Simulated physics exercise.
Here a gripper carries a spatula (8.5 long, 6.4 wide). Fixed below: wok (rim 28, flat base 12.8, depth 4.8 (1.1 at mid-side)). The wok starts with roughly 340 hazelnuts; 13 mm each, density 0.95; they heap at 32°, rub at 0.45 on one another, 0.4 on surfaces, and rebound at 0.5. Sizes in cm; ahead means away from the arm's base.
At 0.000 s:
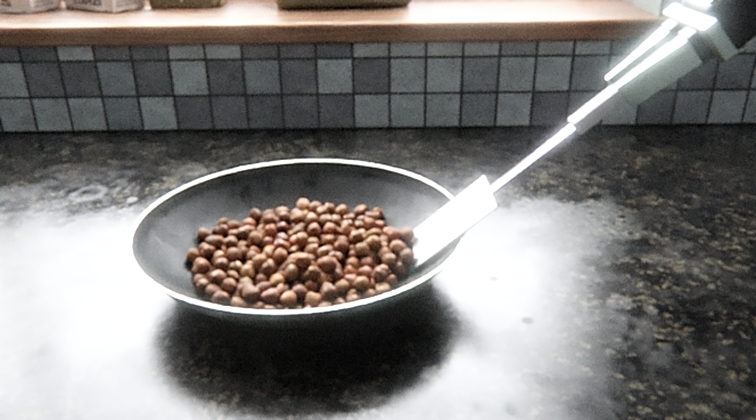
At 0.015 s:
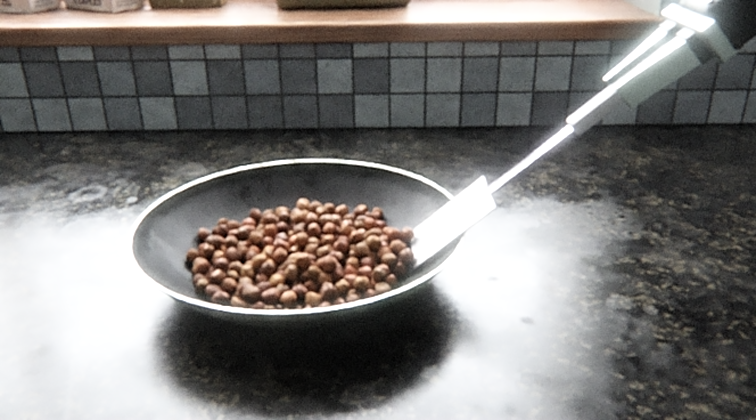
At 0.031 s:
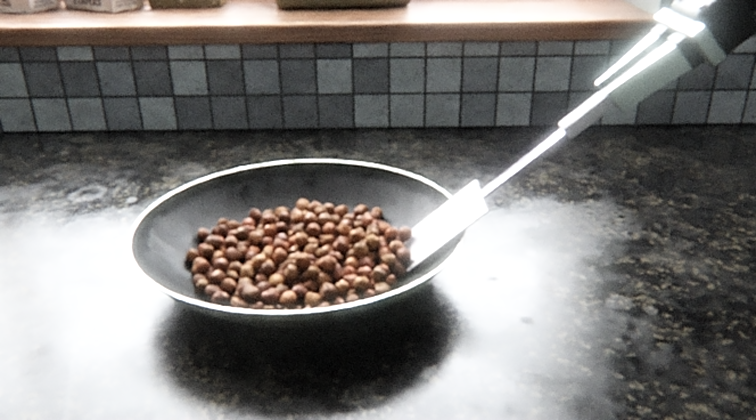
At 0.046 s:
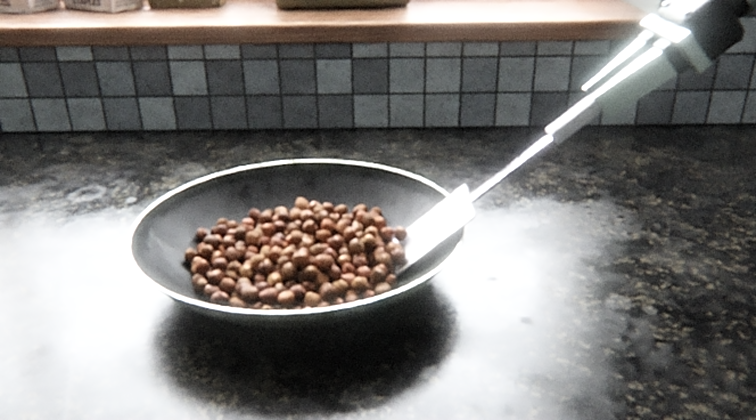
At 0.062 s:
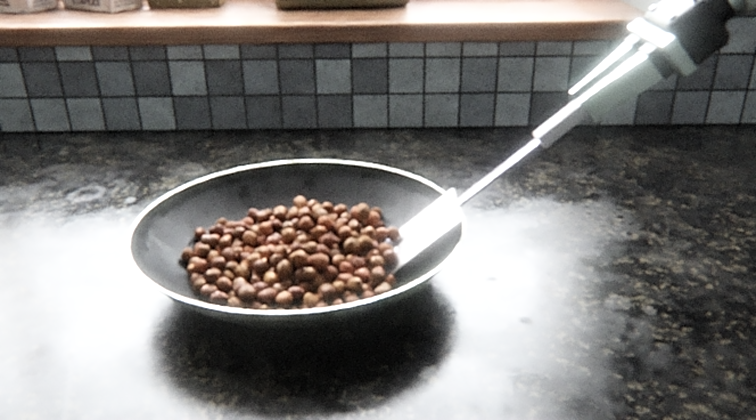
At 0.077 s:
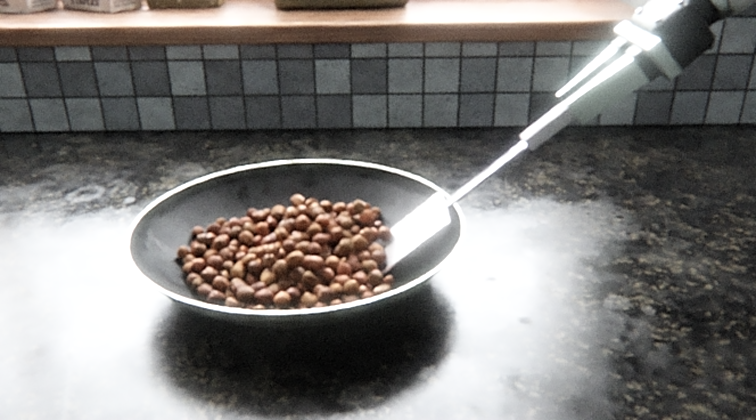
A robotic gripper at the upper right holds a pale, brightly lit spatula slanting down into a dark, light-rimmed wok on a speckled dark counter, seen from slightly above. Reddish-brown hazelnuts heap in the wok, with grey checkered tiles and a wooden shelf behind. The gripper slides the spatula slightly left and down, nudging the heap a little leftward, while the camera stays still.
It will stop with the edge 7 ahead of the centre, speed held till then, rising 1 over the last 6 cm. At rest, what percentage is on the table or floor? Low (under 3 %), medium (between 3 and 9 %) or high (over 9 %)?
Share on the table or floor: Low (under 3 %).
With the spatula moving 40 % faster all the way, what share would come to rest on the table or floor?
It would be near 5 per cent.
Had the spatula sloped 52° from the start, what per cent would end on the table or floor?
It would be near 0 per cent.
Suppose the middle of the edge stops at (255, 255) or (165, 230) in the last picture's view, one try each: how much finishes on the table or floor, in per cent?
Some 0 and 25 per cent.
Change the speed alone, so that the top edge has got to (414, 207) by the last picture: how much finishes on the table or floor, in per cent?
About 5 per cent.
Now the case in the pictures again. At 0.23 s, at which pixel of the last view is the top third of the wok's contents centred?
At about (257, 236).
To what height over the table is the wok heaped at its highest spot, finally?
About 6.0 cm.
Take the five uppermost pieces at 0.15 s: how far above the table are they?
About 4 cm.
By 0.15 s, sloping 41°, highest piece 4 above the table; 345 in the wok.
By 0.23 s, sloping 41°, highest piece 5 above the table; 345 in the wok.
By 0.47 s, sloping 41°, highest piece 6 above the table; 342 in the wok, 3 on the table or floor.
By 1.52 s, sloping 41°, highest piece 5 above the table; 342 in the wok, 3 on the table or floor.
Final count, 342 in the wok, 3 on the table or floor. That is 1 % on the table or floor.
